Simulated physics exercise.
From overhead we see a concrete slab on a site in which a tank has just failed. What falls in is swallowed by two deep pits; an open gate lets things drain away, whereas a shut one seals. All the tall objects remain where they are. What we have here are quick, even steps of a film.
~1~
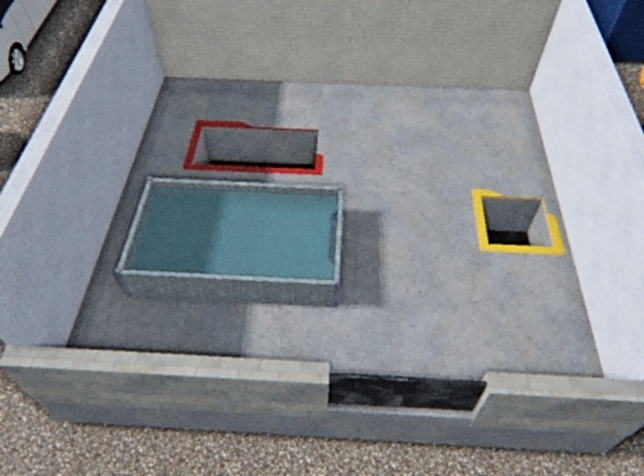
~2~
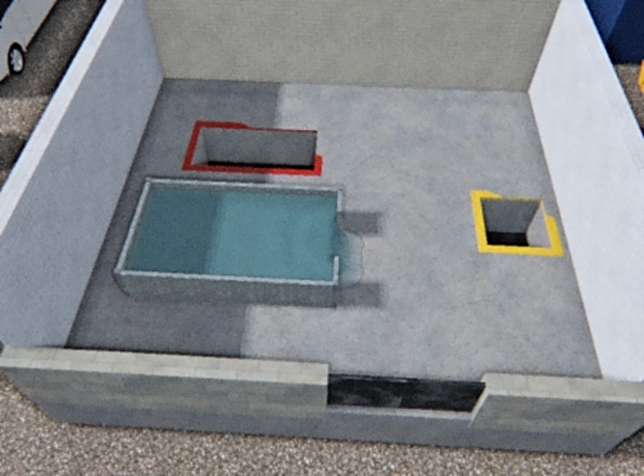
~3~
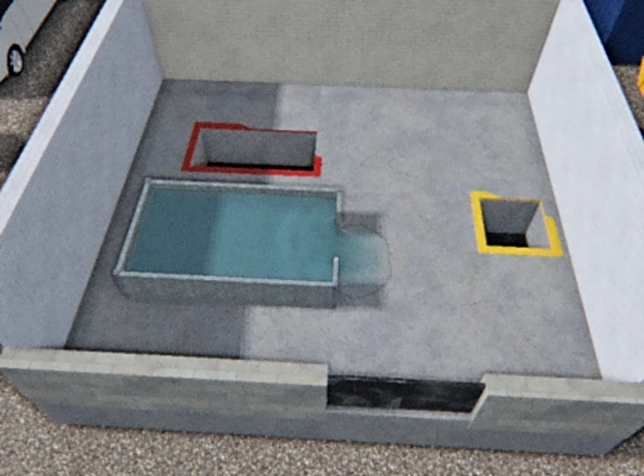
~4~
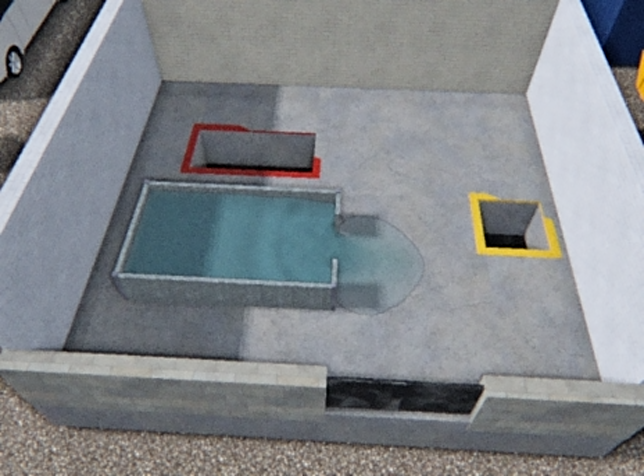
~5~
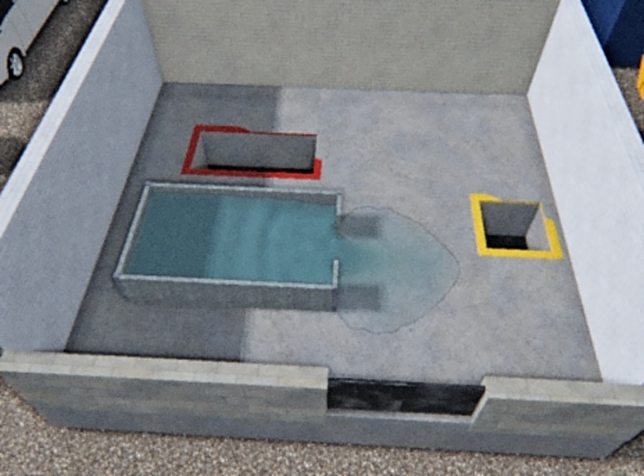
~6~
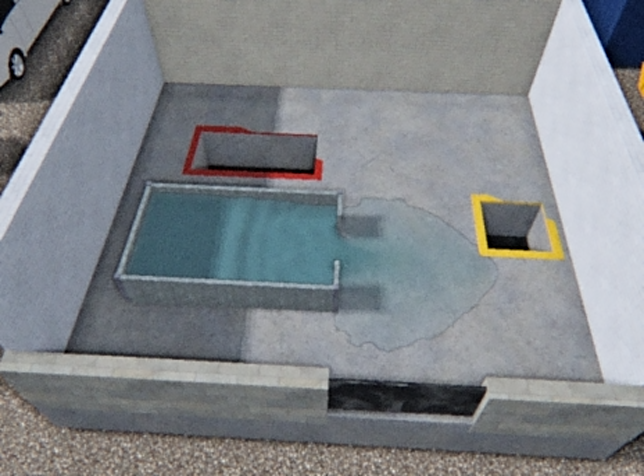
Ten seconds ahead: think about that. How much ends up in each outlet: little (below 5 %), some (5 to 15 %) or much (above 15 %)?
Outlet by outlet: Gate - little, red pit - little, yellow pit - much.
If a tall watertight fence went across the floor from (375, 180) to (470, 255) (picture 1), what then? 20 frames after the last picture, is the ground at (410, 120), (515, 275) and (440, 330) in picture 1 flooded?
Result, listed order: Spot 1 kept clear of the flood, spot 2 reached by the flood, spot 3 reached by the flood.
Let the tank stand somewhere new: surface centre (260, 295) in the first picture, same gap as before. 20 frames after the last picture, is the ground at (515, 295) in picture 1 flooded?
Soaked.
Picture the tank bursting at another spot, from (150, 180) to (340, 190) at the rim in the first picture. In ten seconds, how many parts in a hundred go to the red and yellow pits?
Red 70 %, yellow 4 %.
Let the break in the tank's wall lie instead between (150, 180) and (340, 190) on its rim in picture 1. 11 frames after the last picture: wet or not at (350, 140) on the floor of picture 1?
Lab note: Point logged as inundated.
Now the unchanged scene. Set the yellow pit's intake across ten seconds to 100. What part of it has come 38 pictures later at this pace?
That comes out to 65 per cent by my count.
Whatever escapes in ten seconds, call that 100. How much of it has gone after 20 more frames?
I'd estimate close to 30 per cent.
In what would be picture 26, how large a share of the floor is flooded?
Roughly 35 per cent.
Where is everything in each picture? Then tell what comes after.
The first frame shows still water in the water tank at (237, 231).
In the second frame, the front is at (348, 283), out from the gap at (335, 251).
In the third frame, the front is at (383, 275), out from the gap at (334, 253).
In the fourth frame, water pours out at (333, 254) and has run to (416, 271).
In the fifth frame, water pours out at (334, 255) and has run to (452, 273).
In the sixth frame, water pours out at (335, 255) and has run to (488, 279).
A moment on, water covers 20 % of the floor; the gate 0 %, the red pit 0 %, the yellow pit 1 %.
Next, water covers 30 % of the floor; the gate 0 %, the red pit 0 %, the yellow pit 4 %.
Then, water covers 35 % of the floor; the gate 0 %, the red pit 0 %, the yellow pit 10 %.
Later, water covers 45 % of the floor; the gate 0 %, the red pit 0 %, the yellow pit 20 %.
In the end, water covers 70 % of the floor; the gate 0 %, the red pit 0 %, the yellow pit 32 %.
